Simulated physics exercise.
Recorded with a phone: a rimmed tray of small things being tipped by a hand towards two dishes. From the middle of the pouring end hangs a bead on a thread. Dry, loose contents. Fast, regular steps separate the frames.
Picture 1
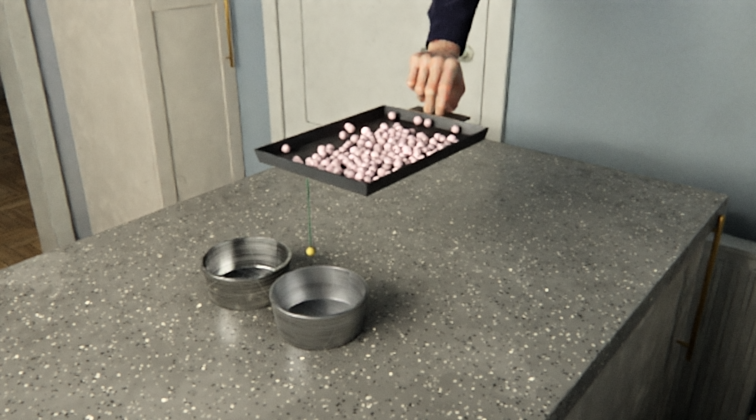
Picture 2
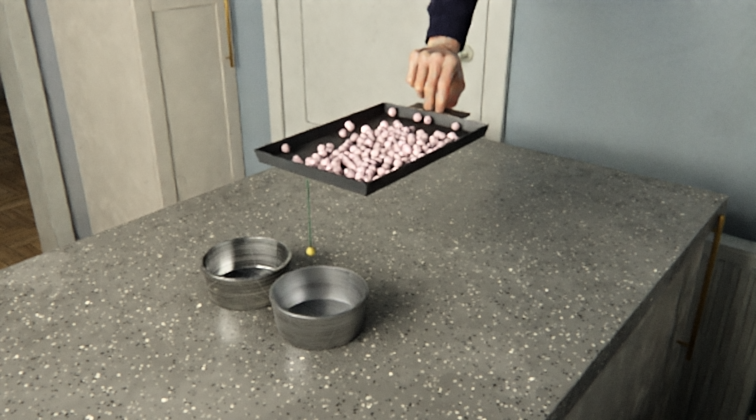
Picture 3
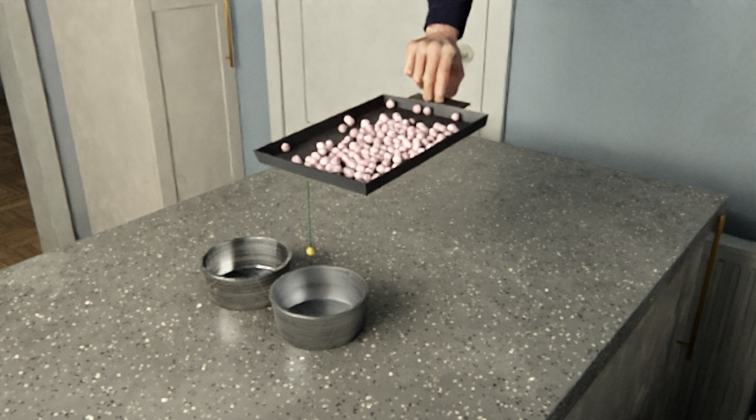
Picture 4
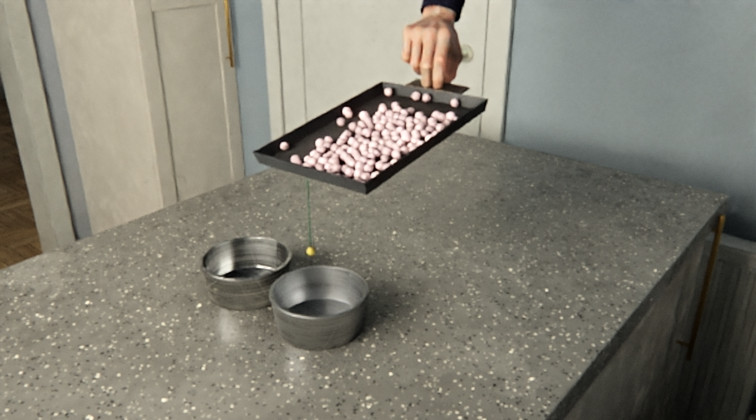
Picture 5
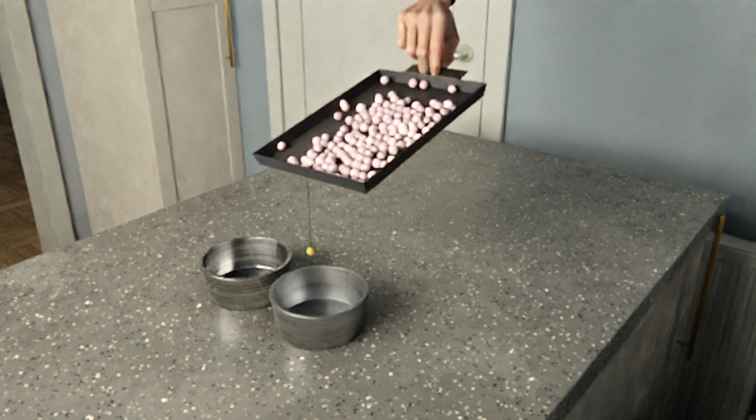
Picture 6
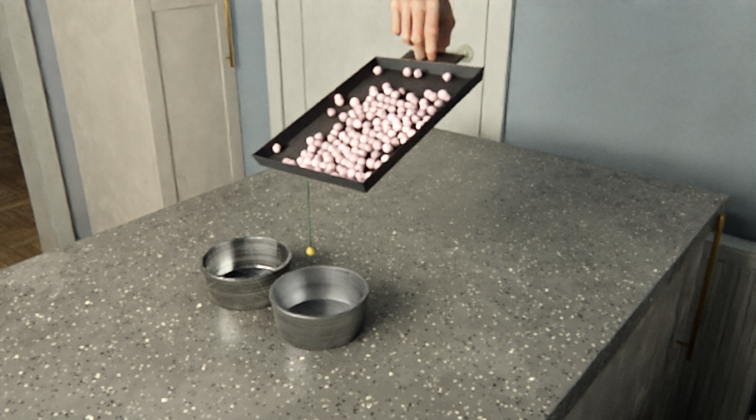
The video shows a hand holding a dark rimmed tray of small pink balls above two metal dishes on a speckled counter, then gradually raising the handle end so the tray slopes more steeply, while a bead hangs beneath on a thread.
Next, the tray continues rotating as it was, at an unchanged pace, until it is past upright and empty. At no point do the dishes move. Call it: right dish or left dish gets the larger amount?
Left dish.
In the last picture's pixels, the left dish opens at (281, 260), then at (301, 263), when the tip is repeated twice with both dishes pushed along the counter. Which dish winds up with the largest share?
The left-placed dish first, the left-placed dish second.
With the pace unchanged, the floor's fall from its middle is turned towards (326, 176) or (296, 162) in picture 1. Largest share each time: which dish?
Try 1: The right-side dish; try 2: The left-side dish.
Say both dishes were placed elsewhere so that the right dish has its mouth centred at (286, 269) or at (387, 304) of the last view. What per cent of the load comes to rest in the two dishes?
Close to 70 %, followed by close to 30 %.
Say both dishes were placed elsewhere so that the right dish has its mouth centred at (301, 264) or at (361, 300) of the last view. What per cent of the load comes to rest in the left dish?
First placement: Some 20 %; second placement: Some 50 %.
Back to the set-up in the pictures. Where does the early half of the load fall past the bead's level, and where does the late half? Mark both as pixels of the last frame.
Earlier portion about (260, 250); later portion about (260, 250).
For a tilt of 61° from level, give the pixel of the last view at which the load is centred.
Somewhere near pixel (302, 159).
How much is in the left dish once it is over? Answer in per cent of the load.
Close to 60 in every hundred pieces.
Just after the last frame, tray tipped steeply; the larger part on the tray; about a tenth in the left dish; about a tenth in the air.
A moment on, tray tipped right over; about a tenth on the tray; roughly a quarter in the right dish; roughly half in the left dish; about a tenth outside both; about a tenth in the air.
Further on, tray tipped past a quarter turn; roughly a quarter in the right dish; roughly two thirds in the left dish; about a tenth outside both.
When it is over, tray tipped past a quarter turn; roughly a quarter in the right dish; roughly two thirds in the left dish; about a tenth outside both.
